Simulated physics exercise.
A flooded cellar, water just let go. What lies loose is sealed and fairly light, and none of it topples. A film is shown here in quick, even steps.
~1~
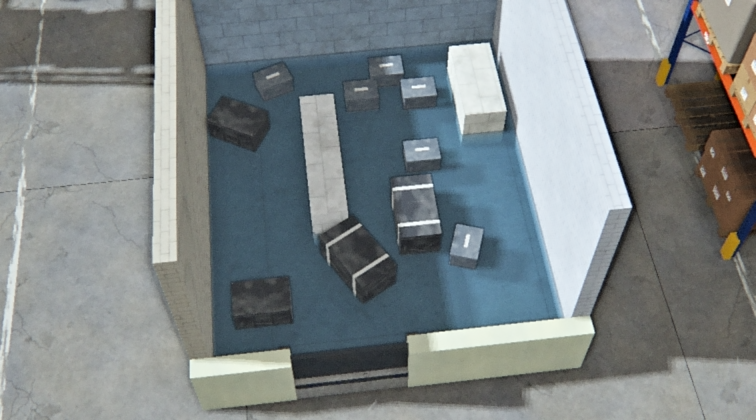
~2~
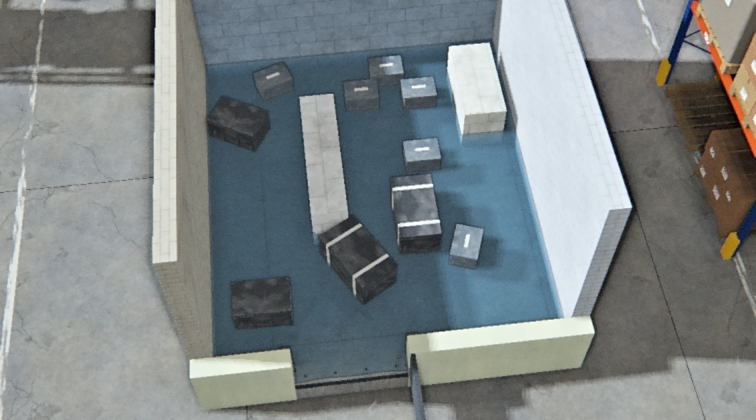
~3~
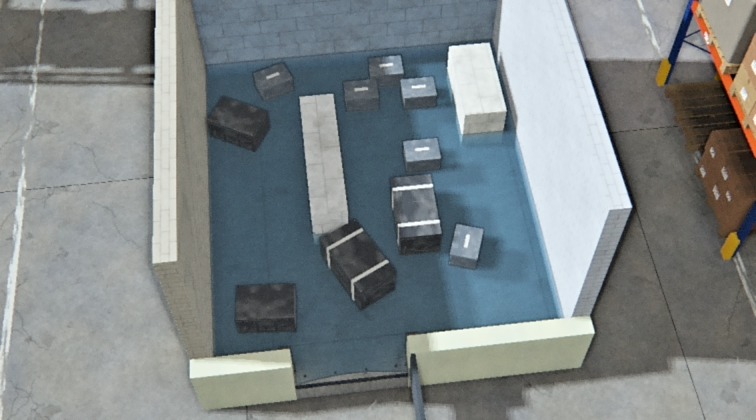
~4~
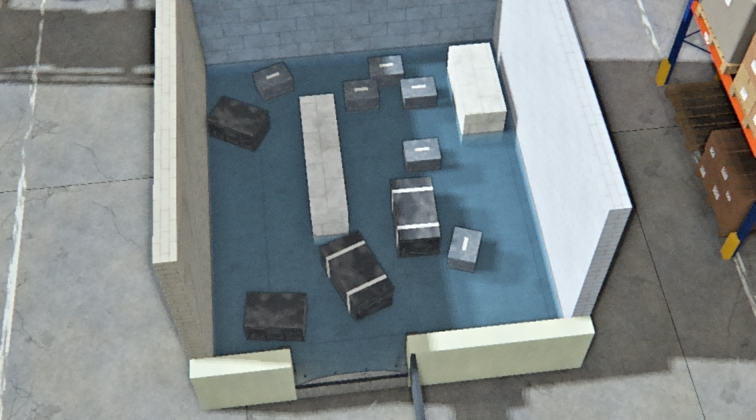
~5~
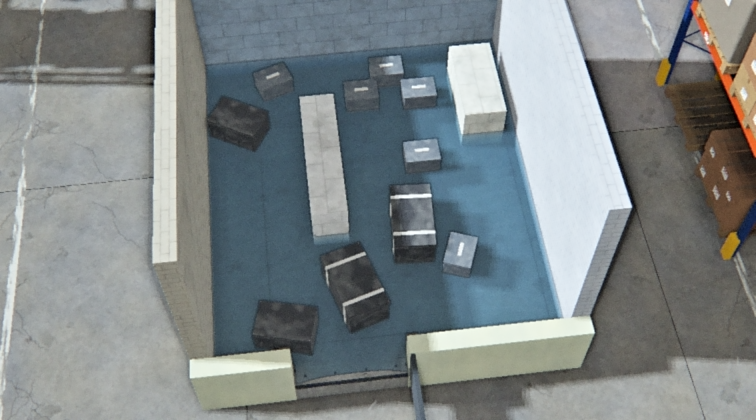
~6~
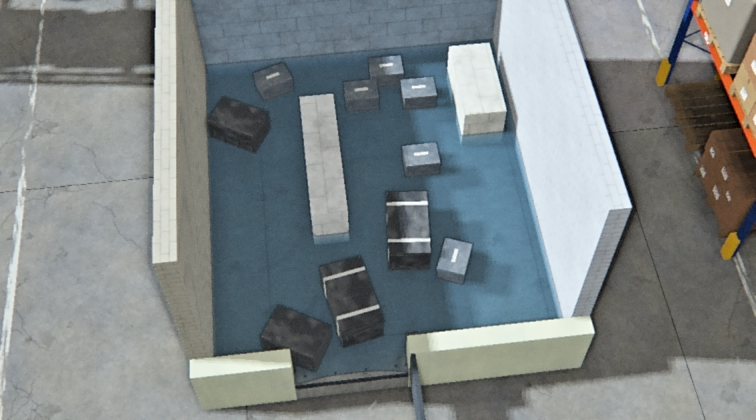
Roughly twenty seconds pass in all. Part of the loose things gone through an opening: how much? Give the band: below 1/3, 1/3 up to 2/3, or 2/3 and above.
I expect the result to be the middle range.
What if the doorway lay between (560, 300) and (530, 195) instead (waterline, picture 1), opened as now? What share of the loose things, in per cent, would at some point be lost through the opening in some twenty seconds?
I'd say some 80 in a hundred.
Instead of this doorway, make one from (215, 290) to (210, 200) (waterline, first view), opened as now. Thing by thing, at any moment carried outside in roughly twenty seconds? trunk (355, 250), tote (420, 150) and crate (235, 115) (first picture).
Each object, in the order asked: Flushed / not flushed / flushed.
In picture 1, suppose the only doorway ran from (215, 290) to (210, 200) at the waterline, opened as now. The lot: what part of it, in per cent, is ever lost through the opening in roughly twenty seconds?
I'd call it 70 per cent.
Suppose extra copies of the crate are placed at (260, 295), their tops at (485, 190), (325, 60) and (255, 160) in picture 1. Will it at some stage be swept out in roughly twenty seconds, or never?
In sequence: Exits, never exits, exits.
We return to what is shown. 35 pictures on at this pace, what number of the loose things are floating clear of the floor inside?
By my count, 5.
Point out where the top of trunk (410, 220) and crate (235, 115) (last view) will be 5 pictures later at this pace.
The first should be near (389, 272), the second near (240, 151).
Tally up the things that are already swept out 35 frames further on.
That makes 5.
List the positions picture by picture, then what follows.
In the first frame, a crate at (261, 296), afloat; a trunk at (357, 250) floats; 0 of 10 have shifted.
In the second frame, a crate at (261, 297) floats; a trunk at (357, 250) floats; 0 of 10 have shifted.
In the third frame, a crate at (265, 302), afloat, close to its start; a trunk at (357, 255) floats, close to its start; 1 of 10 have shifted.
In the fourth frame, a crate at (275, 310) floats, close to its start; a trunk at (356, 267), afloat, close to its start; 2 of 10 have shifted.
In the fifth frame, a crate at (285, 321) floats, a stride from its start; a trunk at (355, 279) floats, a stride from its start; 4 of 10 have shifted.
In the sixth frame, a crate at (296, 332), afloat, a stride from its start; a trunk at (351, 293) floats, a stride from its start; 5 of 10 have shifted.
A moment on, 2 of 10 are out; 8 afloat.
Next, 4 of 10 are out; 6 afloat.
Later, 5 of 10 are out; 5 afloat.
In the end, 6 of 10 are out; 4 afloat.
